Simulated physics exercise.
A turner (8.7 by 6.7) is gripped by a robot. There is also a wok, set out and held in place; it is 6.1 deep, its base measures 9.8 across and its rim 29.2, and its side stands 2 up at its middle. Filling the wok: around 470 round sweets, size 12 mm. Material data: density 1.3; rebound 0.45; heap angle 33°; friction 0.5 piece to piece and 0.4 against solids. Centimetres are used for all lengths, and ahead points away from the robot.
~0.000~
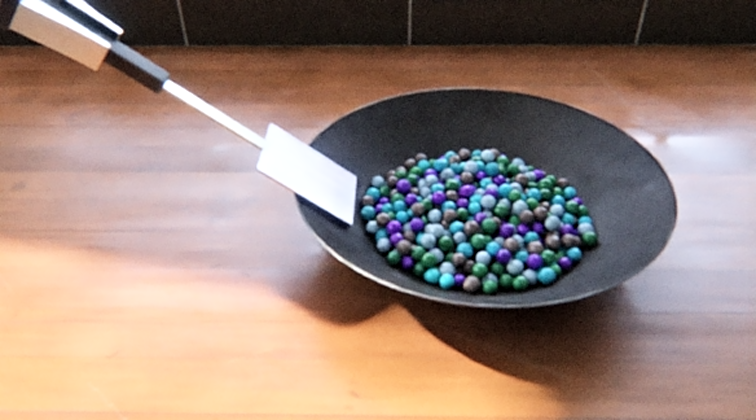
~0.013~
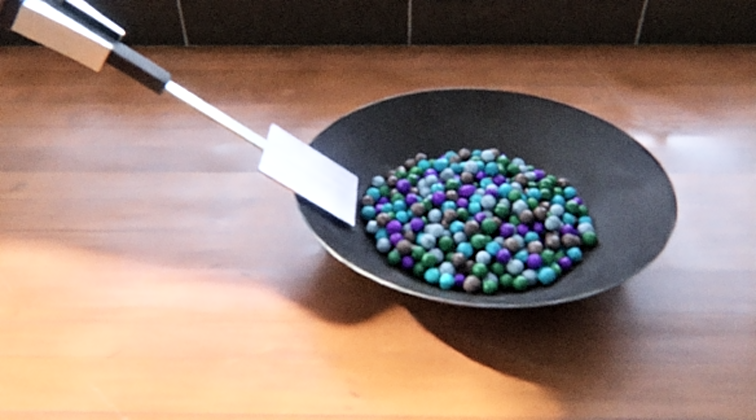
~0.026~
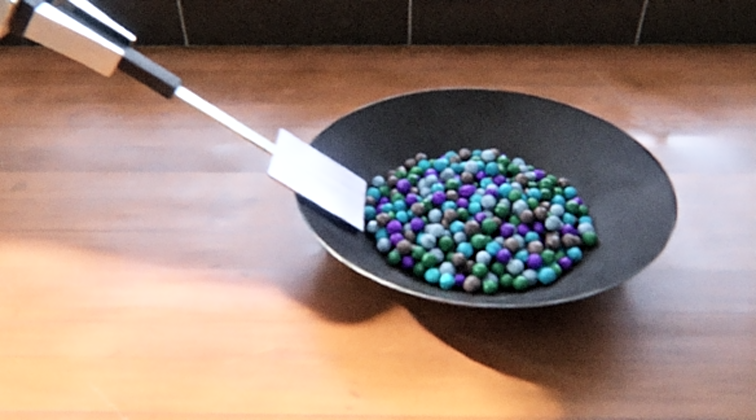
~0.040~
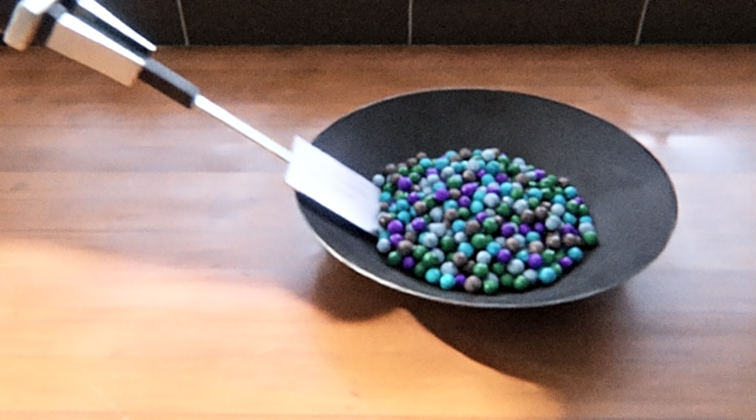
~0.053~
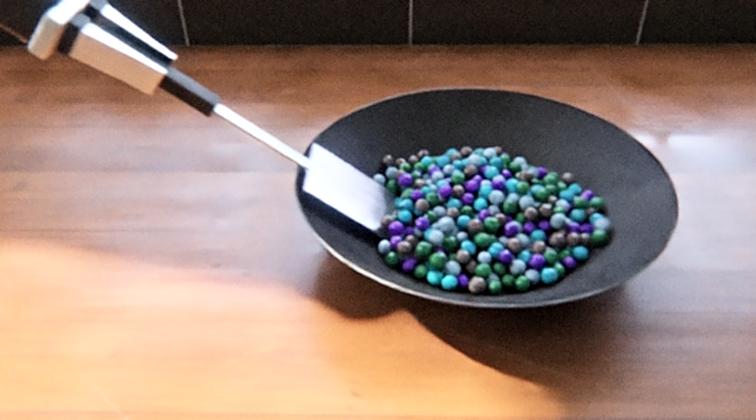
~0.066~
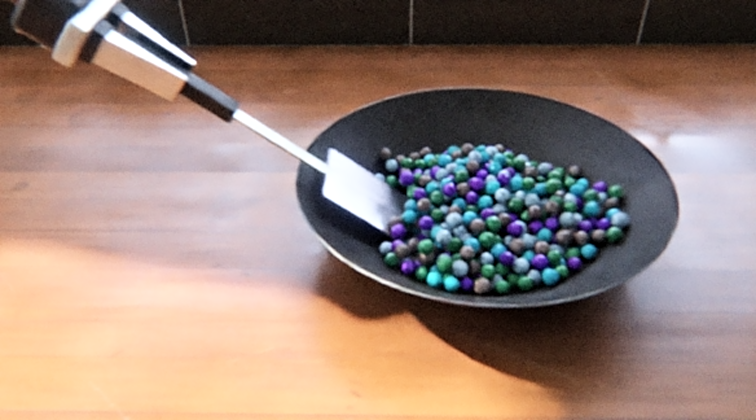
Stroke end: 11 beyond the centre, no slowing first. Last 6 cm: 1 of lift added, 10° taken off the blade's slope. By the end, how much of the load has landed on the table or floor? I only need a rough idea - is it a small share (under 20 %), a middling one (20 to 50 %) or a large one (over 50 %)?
A middling one, 20 to 50 %.
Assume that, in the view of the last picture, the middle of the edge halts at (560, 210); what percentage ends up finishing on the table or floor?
About 5 per cent.
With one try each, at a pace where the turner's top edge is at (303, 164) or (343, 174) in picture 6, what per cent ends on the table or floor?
Estimates: Near 20 %, near 45 %.
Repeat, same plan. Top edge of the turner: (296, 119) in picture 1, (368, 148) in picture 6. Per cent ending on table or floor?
Roughly 40 percent ends up there.
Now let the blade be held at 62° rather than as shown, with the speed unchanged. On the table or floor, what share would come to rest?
Estimate for that slope: Some 40 per cent.
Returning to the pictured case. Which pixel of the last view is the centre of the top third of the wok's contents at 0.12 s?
Near (521, 197).
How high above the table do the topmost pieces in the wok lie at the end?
Some 5.5 cm above the table.
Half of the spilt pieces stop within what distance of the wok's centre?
30 cm or so.
After 0.12 s, sloping 38°, highest piece 8 above the table; 472 in the wok, 2 on the blade or in flight.
After 0.18 s, sloping 36°, highest piece 9 above the table; 467 in the wok, 7 on the blade or in flight.
After 0.41 s, sloping 28°, highest piece 8 above the table; 302 in the wok, 109 on the table or floor, 63 on the blade or in flight.
After 1.46 s, sloping 28°, highest piece 6 above the table; 301 in the wok, 173 on the table or floor.
At rest, 301 in the wok, 173 on the table or floor. That is 36 % on the table or floor.
